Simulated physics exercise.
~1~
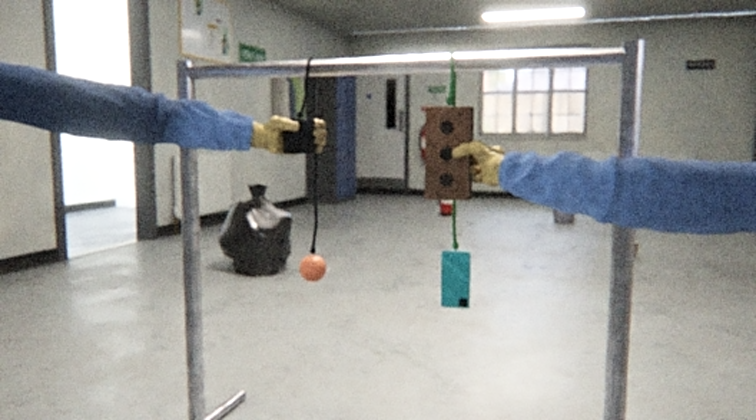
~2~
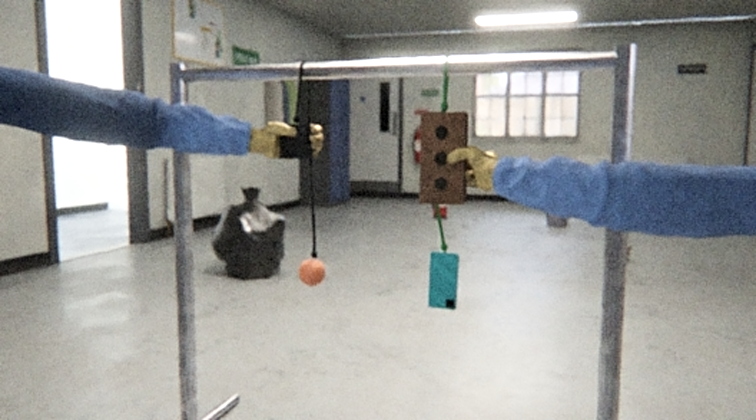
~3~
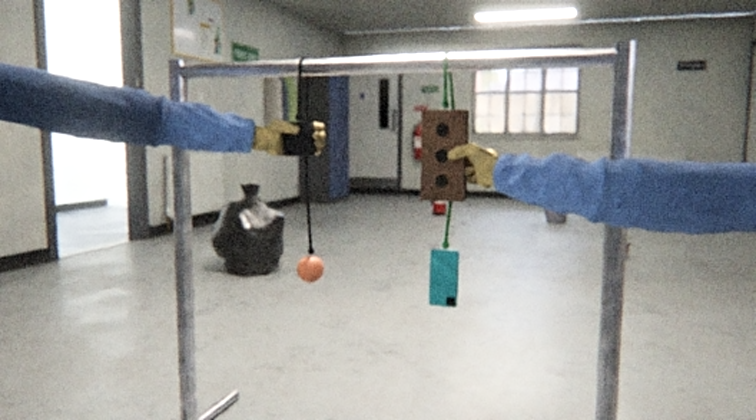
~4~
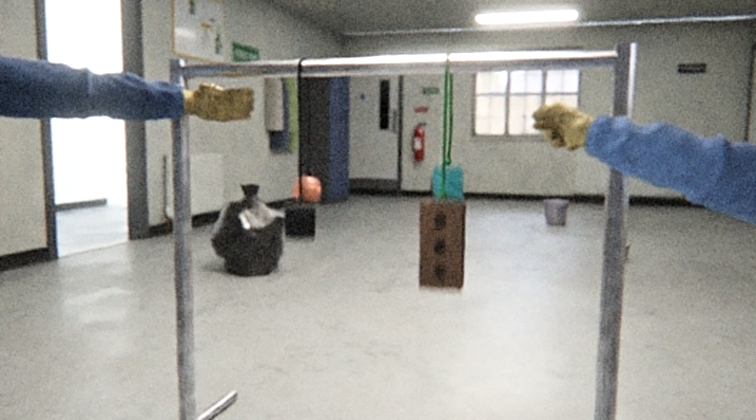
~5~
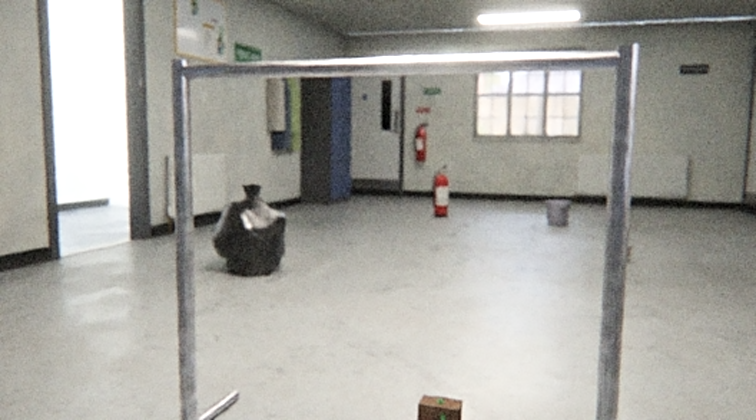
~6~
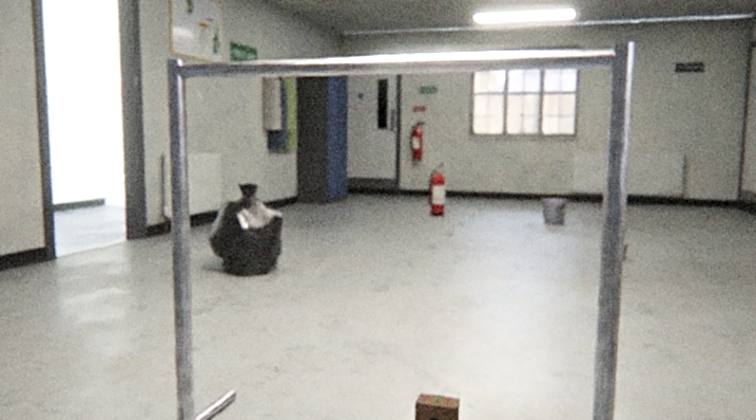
Two gloved hands release a black block and a brick, and both drop from the rail.
